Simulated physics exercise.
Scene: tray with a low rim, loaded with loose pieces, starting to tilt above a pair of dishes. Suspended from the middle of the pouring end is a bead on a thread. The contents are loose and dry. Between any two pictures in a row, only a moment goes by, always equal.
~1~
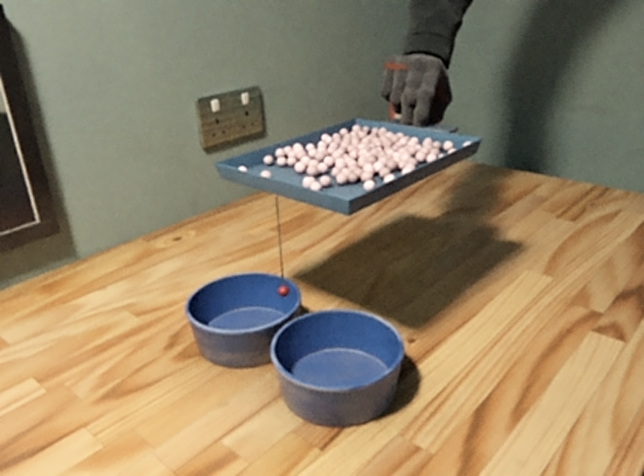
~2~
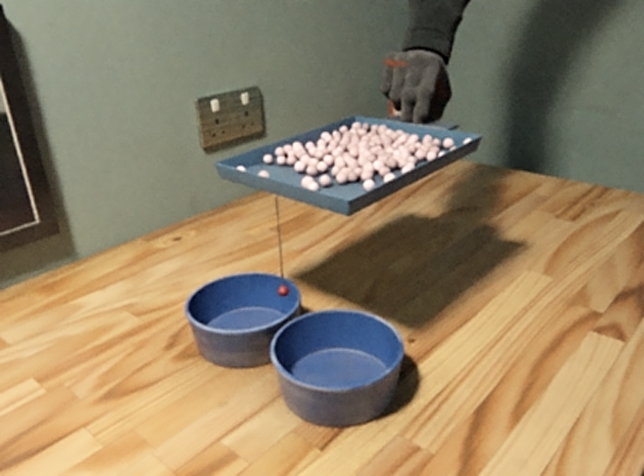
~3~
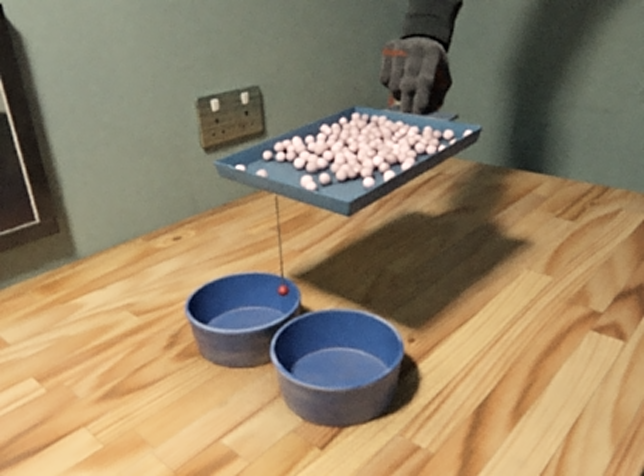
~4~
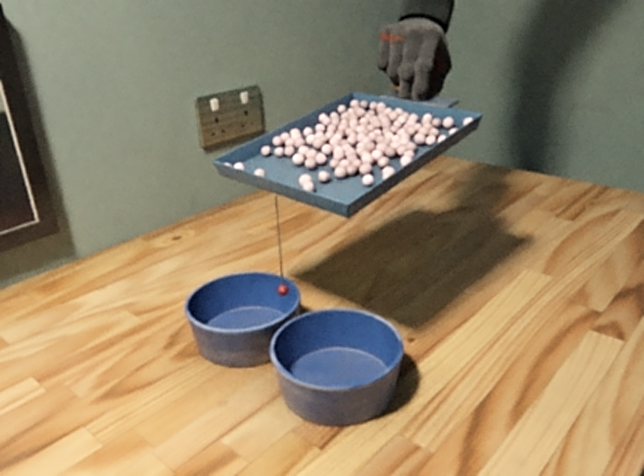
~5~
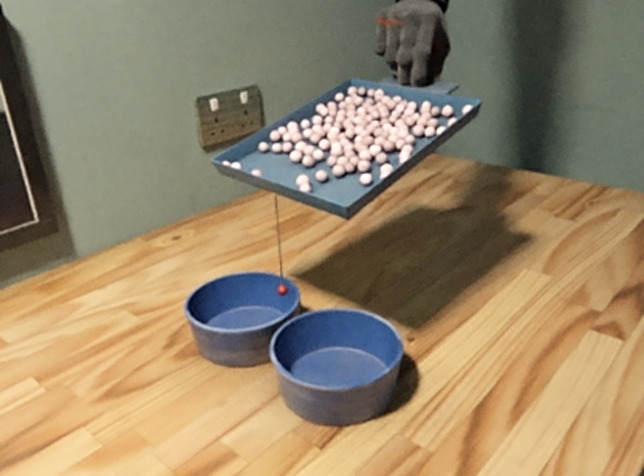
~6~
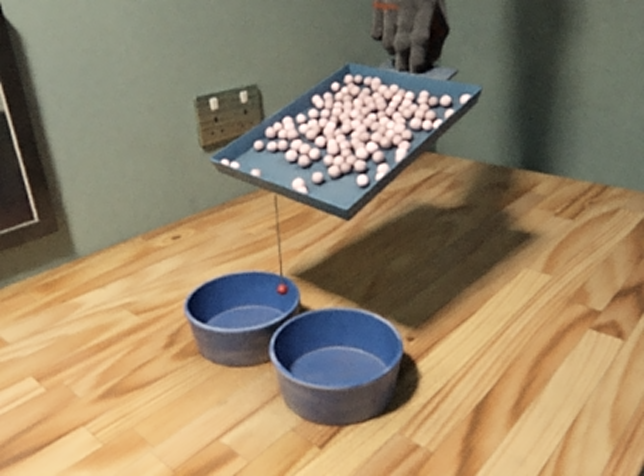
On a wooden tabletop against a grey-green wall with a socket plate, seen from slightly above by a still camera, two blue dishes sit side by side. Above them a dark-gloved hand holds a shallow blue tray of pale pink beads, a red bead hanging on a thread beneath it. The hand rises, tilting the tray gradually toward its near right corner, and the pale beads shift and spread across it.
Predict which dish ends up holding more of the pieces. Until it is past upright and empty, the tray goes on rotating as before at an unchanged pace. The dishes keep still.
Most of the load heads over to the right dish, I'd guess.
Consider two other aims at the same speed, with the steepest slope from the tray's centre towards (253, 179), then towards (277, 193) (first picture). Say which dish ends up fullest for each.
The first try: The left dish. The second: The left-hand dish.
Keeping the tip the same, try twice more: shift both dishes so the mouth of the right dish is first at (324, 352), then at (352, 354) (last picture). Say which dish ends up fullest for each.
In the first try it's the right-side dish, and in the second it's the right-side dish.
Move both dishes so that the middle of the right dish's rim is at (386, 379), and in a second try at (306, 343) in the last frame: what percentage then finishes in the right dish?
The first position comes out at 20 per cent, the other at 80 per cent.
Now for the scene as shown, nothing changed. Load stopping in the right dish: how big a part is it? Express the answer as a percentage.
Some 70 per cent.
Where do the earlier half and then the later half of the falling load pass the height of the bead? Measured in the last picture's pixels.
Around (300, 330), followed by around (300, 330).
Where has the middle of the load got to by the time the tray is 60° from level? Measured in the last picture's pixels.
The middle of the pieces shows up near (305, 179).
Just after the last frame, tray tipped steeply; the larger part on the tray; about a tenth in the right dish; just a few in the left dish; about a tenth in the air.
A moment on, tray tipped right over; about a tenth on the tray; roughly half in the right dish; about a tenth in the left dish; about a tenth outside both; roughly a quarter in the air.
Further on, tray tipped past a quarter turn; roughly two thirds in the right dish; about a tenth in the left dish; roughly a quarter outside both.
When it is over, tray tipped past a quarter turn; roughly two thirds in the right dish; about a tenth in the left dish; roughly a quarter outside both.
